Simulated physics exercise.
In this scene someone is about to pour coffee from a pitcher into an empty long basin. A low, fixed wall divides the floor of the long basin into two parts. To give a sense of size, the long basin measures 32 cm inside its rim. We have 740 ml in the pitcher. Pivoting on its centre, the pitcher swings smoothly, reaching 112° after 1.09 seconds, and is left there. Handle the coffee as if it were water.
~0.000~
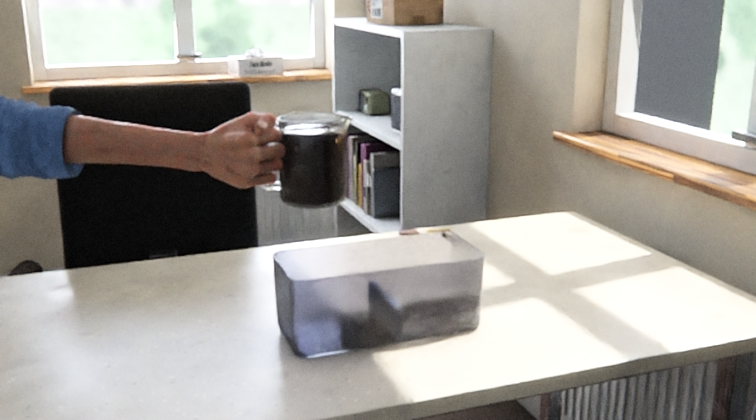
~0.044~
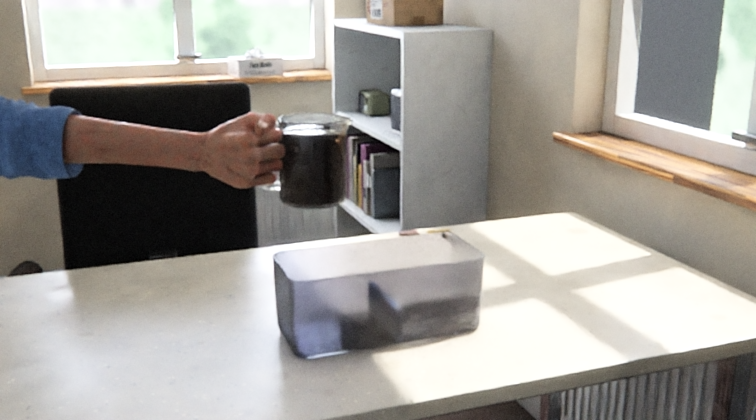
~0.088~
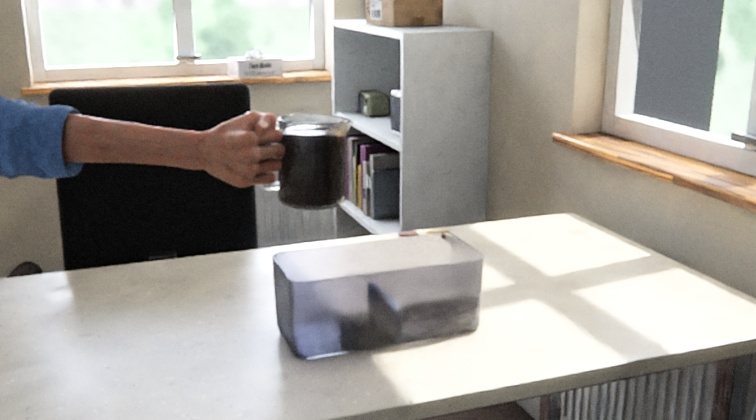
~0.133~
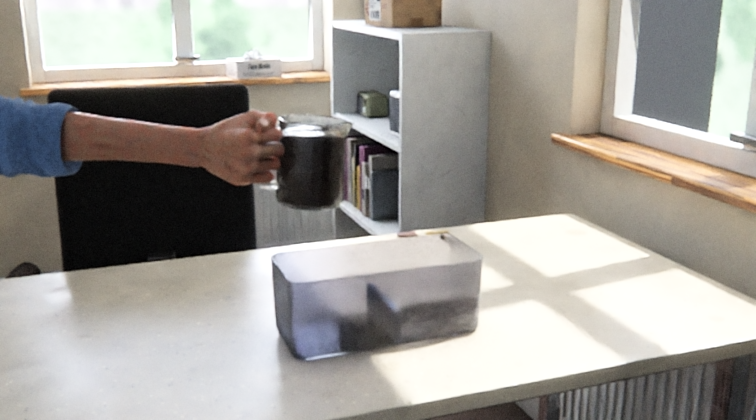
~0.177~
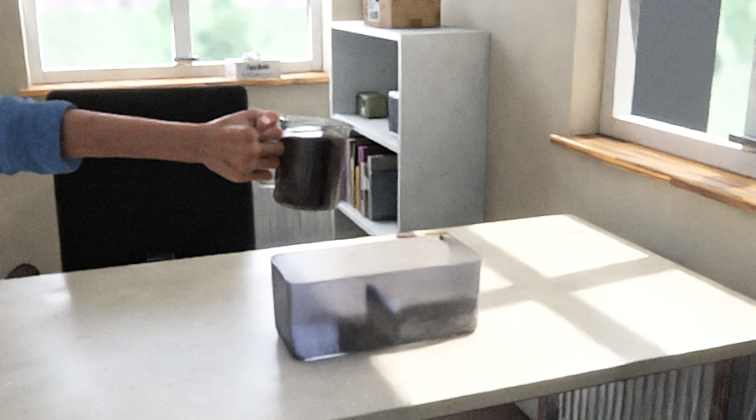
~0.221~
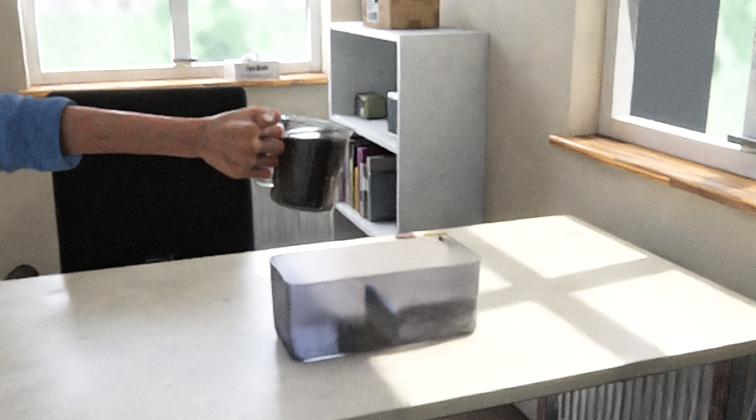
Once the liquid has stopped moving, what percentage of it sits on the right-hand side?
About 88 per cent.
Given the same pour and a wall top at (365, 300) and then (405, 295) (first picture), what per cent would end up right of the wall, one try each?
Roughly 95 per cent, then 50 per cent.
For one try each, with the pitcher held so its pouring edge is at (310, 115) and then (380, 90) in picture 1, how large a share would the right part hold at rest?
I'd expect close to 5 per cent and then close to 85 per cent.
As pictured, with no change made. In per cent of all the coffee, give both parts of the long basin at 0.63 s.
I'd say some 0 in a hundred on the left and 3 on the right.
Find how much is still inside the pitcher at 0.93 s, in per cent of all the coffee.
About 26 percent.
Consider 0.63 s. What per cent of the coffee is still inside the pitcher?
82 %.
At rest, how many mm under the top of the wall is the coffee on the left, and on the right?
Near 50 mm for the left and near 18 mm for the right.
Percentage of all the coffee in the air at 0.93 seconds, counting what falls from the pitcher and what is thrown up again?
In-air share: About 24 %.
By 0.63 s the tilt is 70° and 82 per cent is still to pour, 0 is left of the wall and 3 right of it.
By 0.93 s the tilt is 106° and 26 per cent is still to pour, 1 is left of the wall and 48 right of it.
By 1.25 s the tilt is 112° and 1 per cent is still to pour, 9 is left of the wall and 86 right of it.
By 1.59 s the tilt is 112° and 0 per cent is still to pour, 10 is left of the wall and 88 right of it.
At rest 10 per cent lies left of the wall, 88 right of it and 1 outside.
